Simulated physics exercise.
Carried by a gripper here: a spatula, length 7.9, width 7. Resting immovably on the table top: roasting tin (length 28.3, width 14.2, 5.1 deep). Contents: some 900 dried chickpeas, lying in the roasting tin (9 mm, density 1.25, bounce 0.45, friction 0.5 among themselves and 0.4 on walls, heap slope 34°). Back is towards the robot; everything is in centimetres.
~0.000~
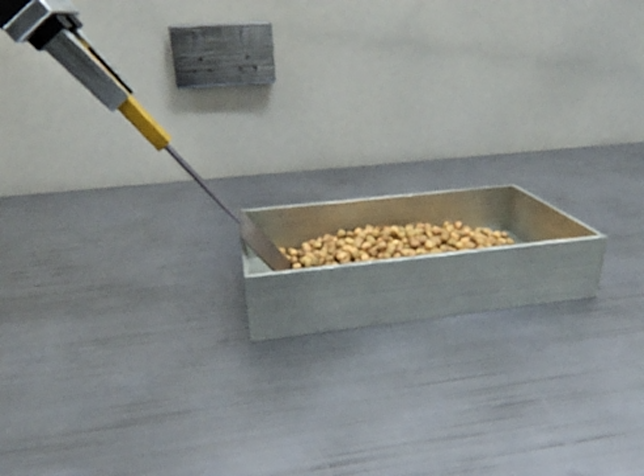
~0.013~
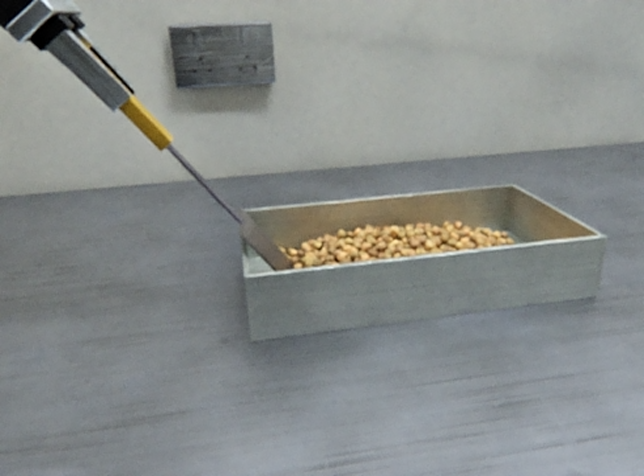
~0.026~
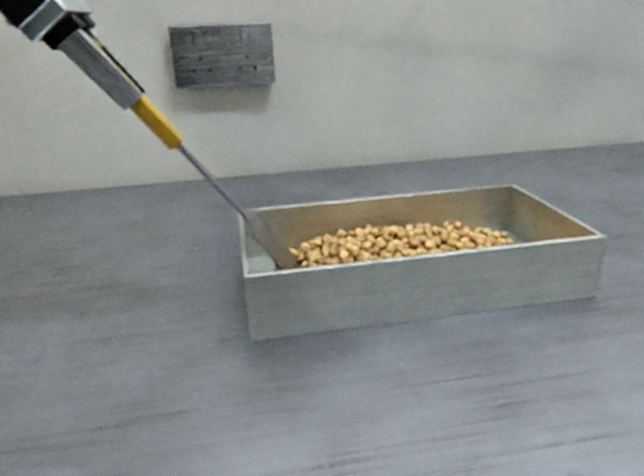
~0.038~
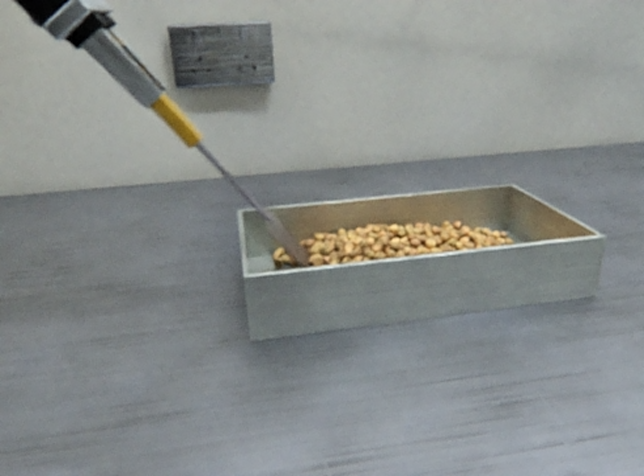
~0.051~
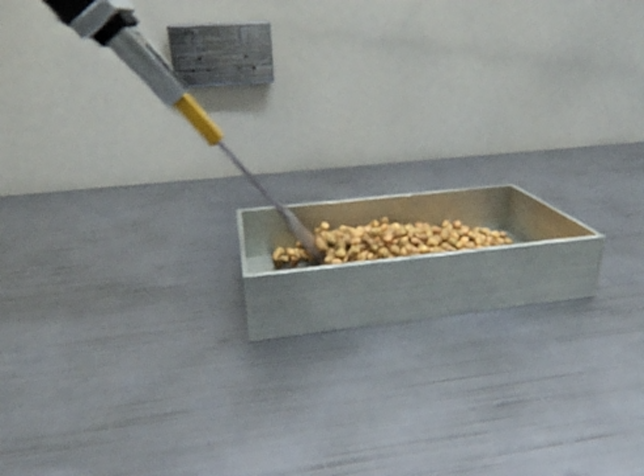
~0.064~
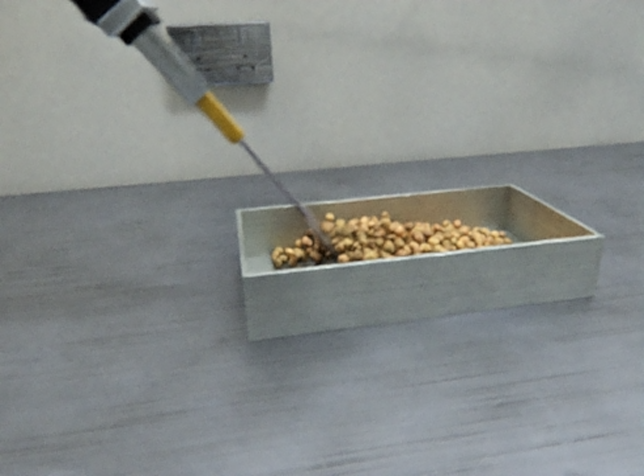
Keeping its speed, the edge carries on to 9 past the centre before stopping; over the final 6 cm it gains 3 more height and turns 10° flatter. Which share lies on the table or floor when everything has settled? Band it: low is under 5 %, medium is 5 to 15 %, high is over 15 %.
Band: High.
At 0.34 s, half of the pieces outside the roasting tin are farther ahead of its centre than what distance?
It sits close to 26 cm ahead of the middle.
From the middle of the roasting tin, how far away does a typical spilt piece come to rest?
Distance, approx.: 42 cm.
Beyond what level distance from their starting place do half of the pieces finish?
It comes to some 5 cm.
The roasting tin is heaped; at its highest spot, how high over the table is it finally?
Roughly 5.0 cm.
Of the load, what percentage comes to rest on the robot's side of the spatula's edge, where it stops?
About 45 percent.
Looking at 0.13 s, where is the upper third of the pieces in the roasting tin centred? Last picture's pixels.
I'd put it somewhere near (435, 224).
By 0.10 s, sloping 54°, highest piece 8 above the table; 900 in the roasting tin.
By 0.13 s, sloping 52°, highest piece 10 above the table; 898 in the roasting tin, 2 on the blade or in flight.
By 0.34 s, sloping 44°, highest piece 7 above the table; 708 in the roasting tin, 186 on the table or floor, 6 on the blade or in flight.
By 1.39 s, sloping 44°, highest piece 5 above the table; 708 in the roasting tin, 192 on the table or floor.
Final count, 708 in the roasting tin, 192 on the table or floor. That is 21 % on the table or floor.
